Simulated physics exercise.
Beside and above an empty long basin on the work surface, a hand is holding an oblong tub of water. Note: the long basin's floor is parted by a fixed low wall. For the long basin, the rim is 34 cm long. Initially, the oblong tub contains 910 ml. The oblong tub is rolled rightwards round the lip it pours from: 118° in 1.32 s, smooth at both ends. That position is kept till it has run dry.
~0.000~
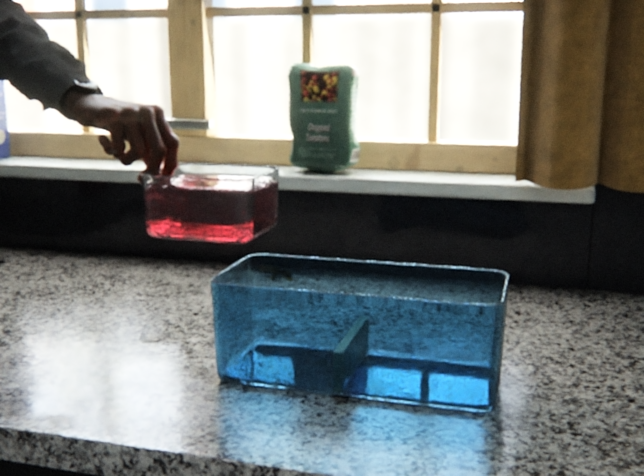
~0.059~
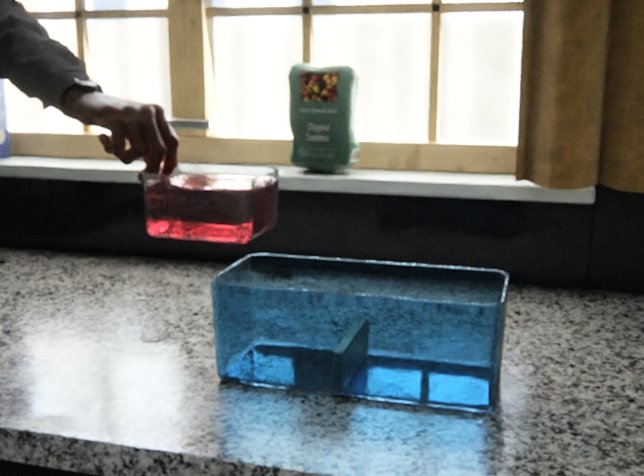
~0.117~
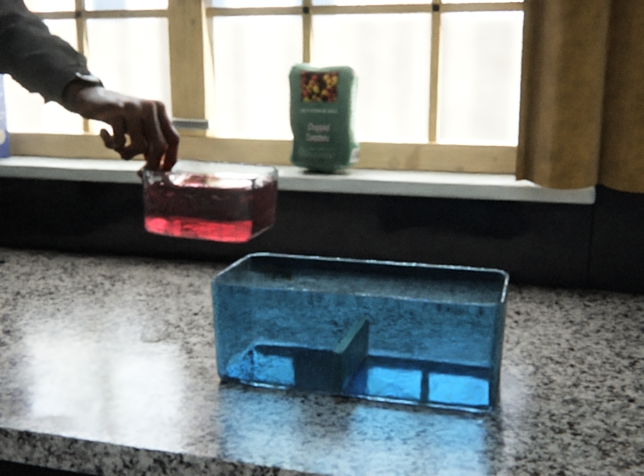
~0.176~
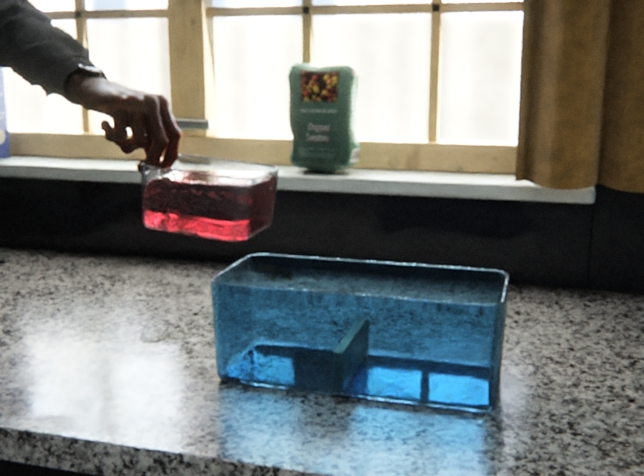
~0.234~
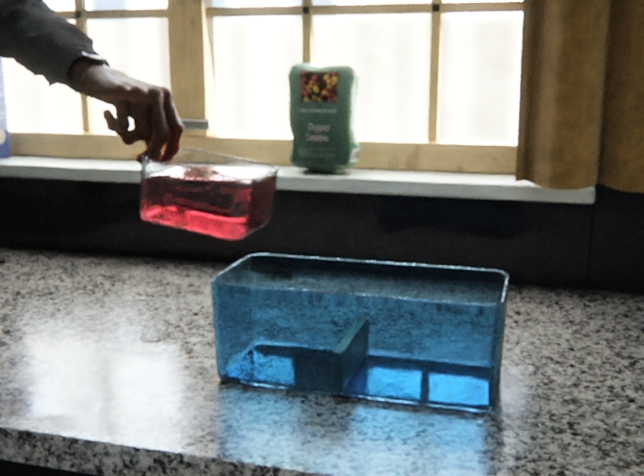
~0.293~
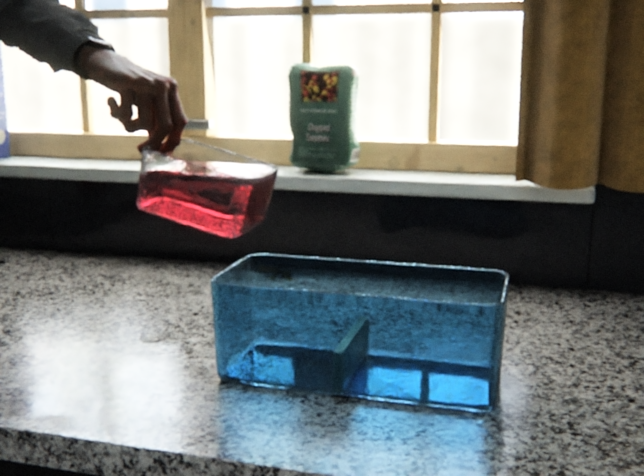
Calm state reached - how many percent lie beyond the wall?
56 percent, roughly.
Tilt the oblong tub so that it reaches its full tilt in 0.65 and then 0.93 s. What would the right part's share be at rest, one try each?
The first try gives around 60 percent, the second around 65 percent.
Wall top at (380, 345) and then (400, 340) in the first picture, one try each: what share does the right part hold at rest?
Respectively close to 25 and 10 %.
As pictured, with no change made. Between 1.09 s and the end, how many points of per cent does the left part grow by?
I'd say near 14 percent.
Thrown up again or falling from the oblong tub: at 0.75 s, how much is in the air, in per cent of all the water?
Close to 38 per cent, I'd say.
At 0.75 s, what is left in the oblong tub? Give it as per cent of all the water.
Remaining: Near 46 % of the total.
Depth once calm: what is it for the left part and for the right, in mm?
I'd say close to 18 mm on the left, close to 22 mm on the right.
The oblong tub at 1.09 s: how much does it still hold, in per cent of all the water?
Roughly 5 per cent.
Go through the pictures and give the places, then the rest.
Tilt 0°; pouring edge (266, 175); surface from (165, 180) to (266, 185); the long basin's rim runs from (231, 268) to (506, 289); the wall's top is at (352, 334), in the first picture.
Tilt 1°; pouring edge (266, 175); surface from (165, 180) to (266, 184), in the second picture.
Tilt 2°; pouring edge (266, 175); surface from (164, 179) to (265, 182), in the third picture.
Tilt 5°; pouring edge (265, 175); surface from (164, 176) to (265, 179), in the fourth picture.
Tilt 9°; pouring edge (265, 175); surface from (163, 172) to (265, 177), in the fifth picture.
Tilt 14°; pouring edge (265, 175); surface from (162, 166) to (265, 173), in the sixth picture.
After 0.75 s the tilt is 72° and 45 per cent is still to pour, 16 is left of the wall and 0 right of it.
After 1.09 s the tilt is 109° and 5 per cent is still to pour, 25 is left of the wall and 56 right of it.
After 1.44 s the tilt is 118° and 0 per cent is still to pour, 40 is left of the wall and 56 right of it.
After 1.82 s the tilt is 118° and 0 per cent is still to pour, 40 is left of the wall and 56 right of it.
In the end 40 per cent lies left of the wall, 56 right of it and 5 outside.
